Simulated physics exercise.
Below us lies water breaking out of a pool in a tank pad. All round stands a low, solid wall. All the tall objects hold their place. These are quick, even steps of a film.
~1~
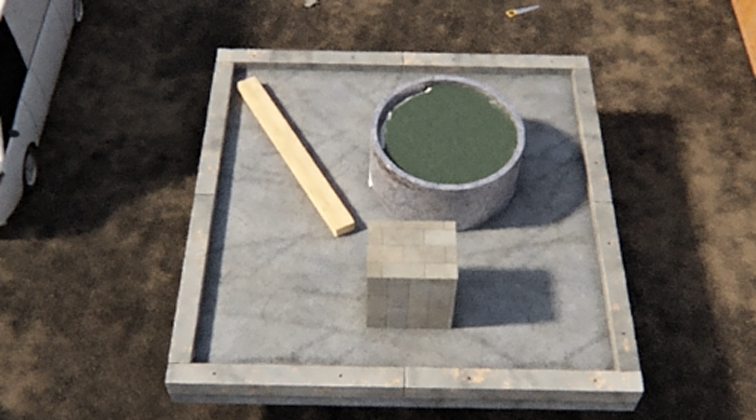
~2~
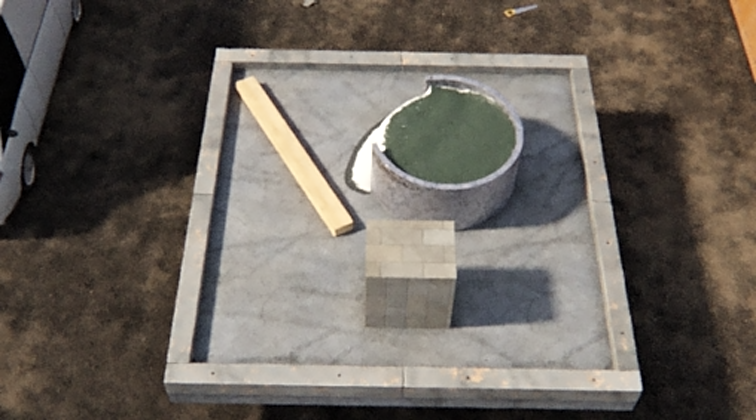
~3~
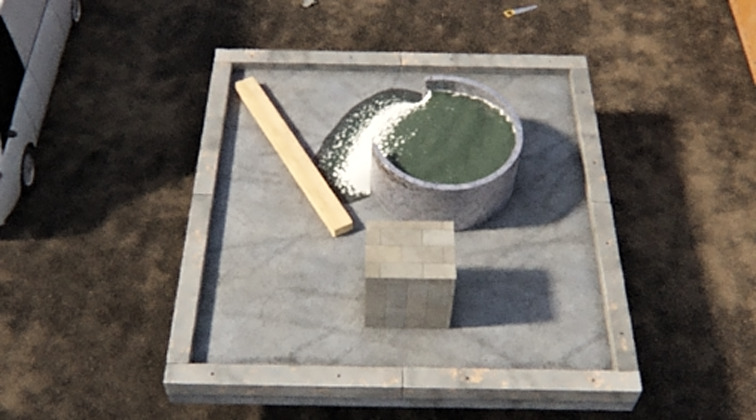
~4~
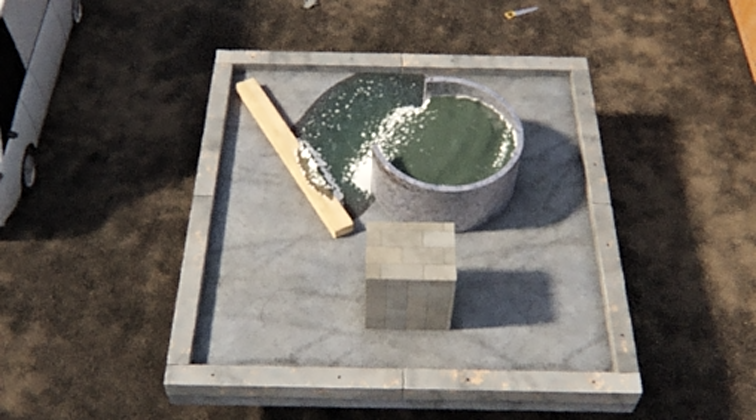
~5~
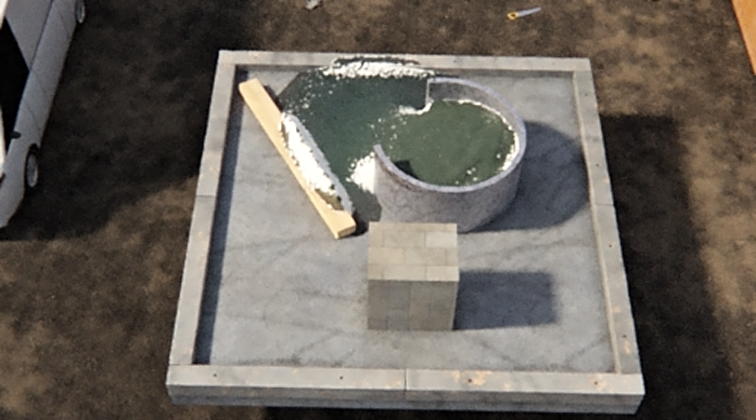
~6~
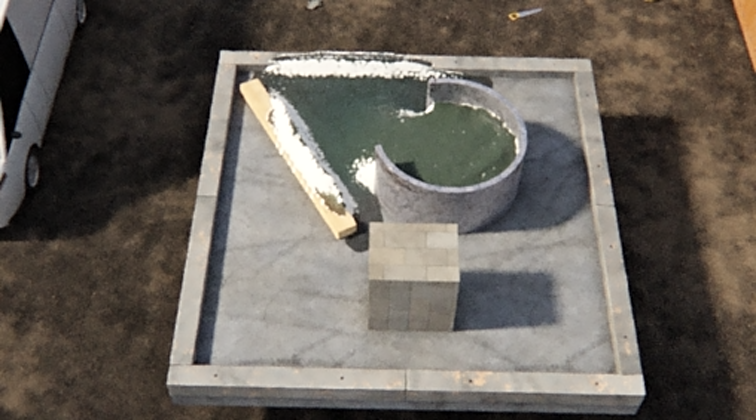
Dark green water pours from a gap in the round pool and spreads left to the wooden plank and back wall.
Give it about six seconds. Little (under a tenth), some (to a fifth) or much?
It loses above a fifth.
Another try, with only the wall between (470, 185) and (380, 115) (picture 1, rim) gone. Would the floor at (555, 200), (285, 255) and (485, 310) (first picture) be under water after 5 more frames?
In turn: Clear, covered, under water.
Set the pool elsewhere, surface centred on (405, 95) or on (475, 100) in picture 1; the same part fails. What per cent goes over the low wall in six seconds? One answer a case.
Near 42 and 36 in a hundred.
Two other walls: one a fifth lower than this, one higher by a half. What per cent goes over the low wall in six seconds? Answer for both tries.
Roughly 40 per cent, then 18 per cent.
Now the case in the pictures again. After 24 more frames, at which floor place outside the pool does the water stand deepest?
Around (238, 78).
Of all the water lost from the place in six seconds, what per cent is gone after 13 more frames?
I make it 75 per cent.
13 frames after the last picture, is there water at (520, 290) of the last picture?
Answer: Free of water.
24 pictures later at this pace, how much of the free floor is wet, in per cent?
About 70 per cent.
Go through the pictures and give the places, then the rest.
In the first frame, the pool at (447, 134) is whole and still.
In the second frame, water pours out at (384, 133) and has run to a hidden place.
In the third frame, water pours out at (383, 137) and has run to a hidden place.
In the fourth frame, the front is at (401, 75), out from the gap at (384, 140).
In the fifth frame, the front is at (308, 73), out from the gap at (386, 141).
In the sixth frame, water pours out at (387, 141) and has run to (265, 73).
A moment on, water covers 30 % of the floor; the low wall has let 1 % over.
Next, water covers 30 % of the floor; the low wall has let 4 % over.
Then, water covers 45 % of the floor; the low wall has let 24 % over.
Later, water covers 60 % of the floor; the low wall has let 32 % over.
In the end, water covers 75 % of the floor; the low wall has let 33 % over.
